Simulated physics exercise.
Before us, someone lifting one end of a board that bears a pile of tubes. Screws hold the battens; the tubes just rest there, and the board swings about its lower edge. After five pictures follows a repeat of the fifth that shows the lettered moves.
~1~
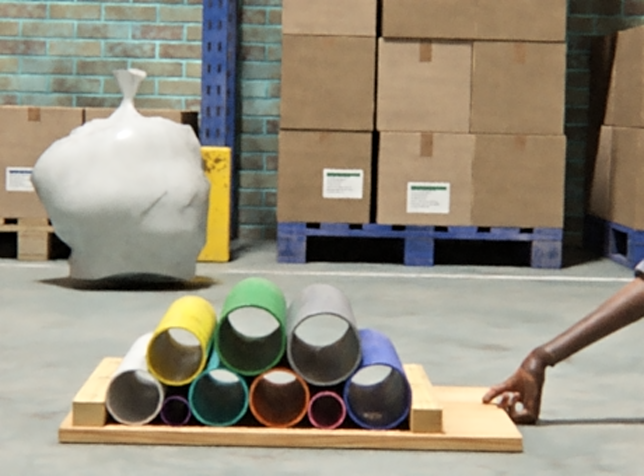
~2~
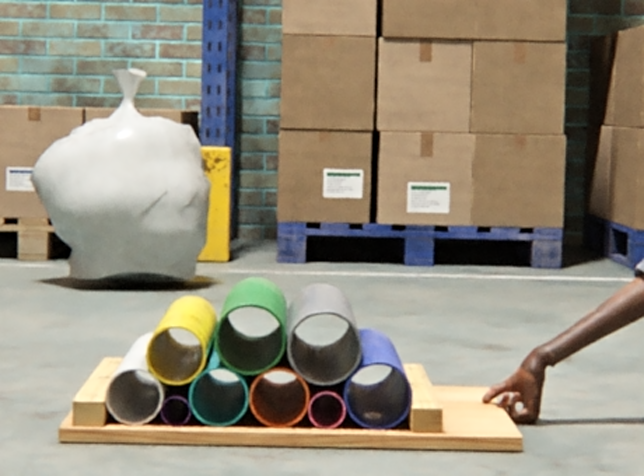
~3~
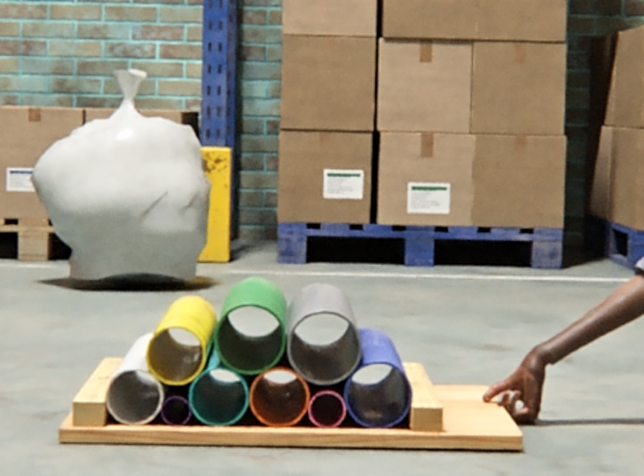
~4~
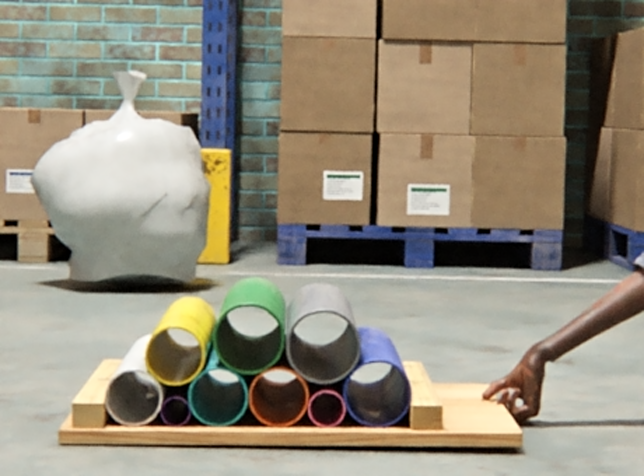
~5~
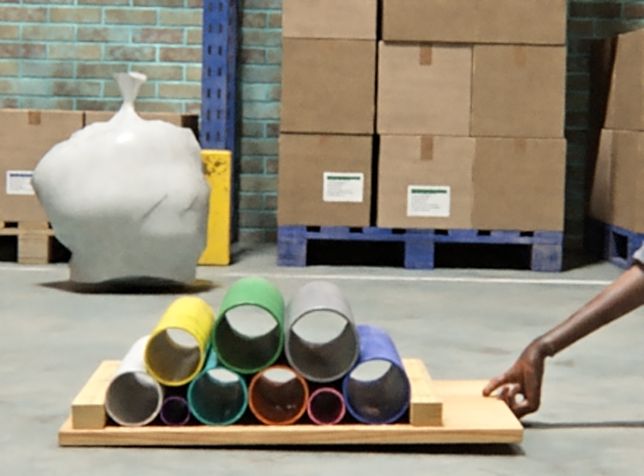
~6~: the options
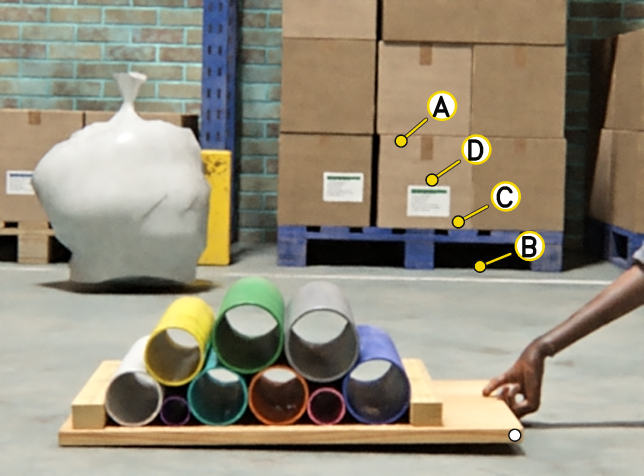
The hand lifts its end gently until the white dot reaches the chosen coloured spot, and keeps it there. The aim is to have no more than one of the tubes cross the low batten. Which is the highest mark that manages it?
The last mark within the limit is D.
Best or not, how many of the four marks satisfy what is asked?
Three of them.
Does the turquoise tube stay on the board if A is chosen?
Yes.
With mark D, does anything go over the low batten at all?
At D: No.
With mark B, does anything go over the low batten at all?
At B: No.
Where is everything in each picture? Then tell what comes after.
Orange tube (279, 398); pink tube (326, 411); blue tube (378, 396), in the first frame.
Blue tube (378, 396); grey tube (325, 348), in the second frame.
Board (292, 400); blue tube (378, 395); white tube (134, 397), in the third frame.
Board (292, 400); white tube (133, 397); purple tube (176, 411), in the fourth frame.
Board (291, 398); white tube (133, 398); purple tube (175, 412), in the fifth frame.
On the marked copy, A at (401, 141); B at (480, 266); C at (459, 222); D at (432, 180); the white dot at (515, 435).
Following D. Soon after the start, board at 20°.
Later, board at 36°.
In the end, board at 36°, none over the low batten.
As for the rest, A three over the low batten (grey, yellow, green); B none over the low batten; C none over the low batten.
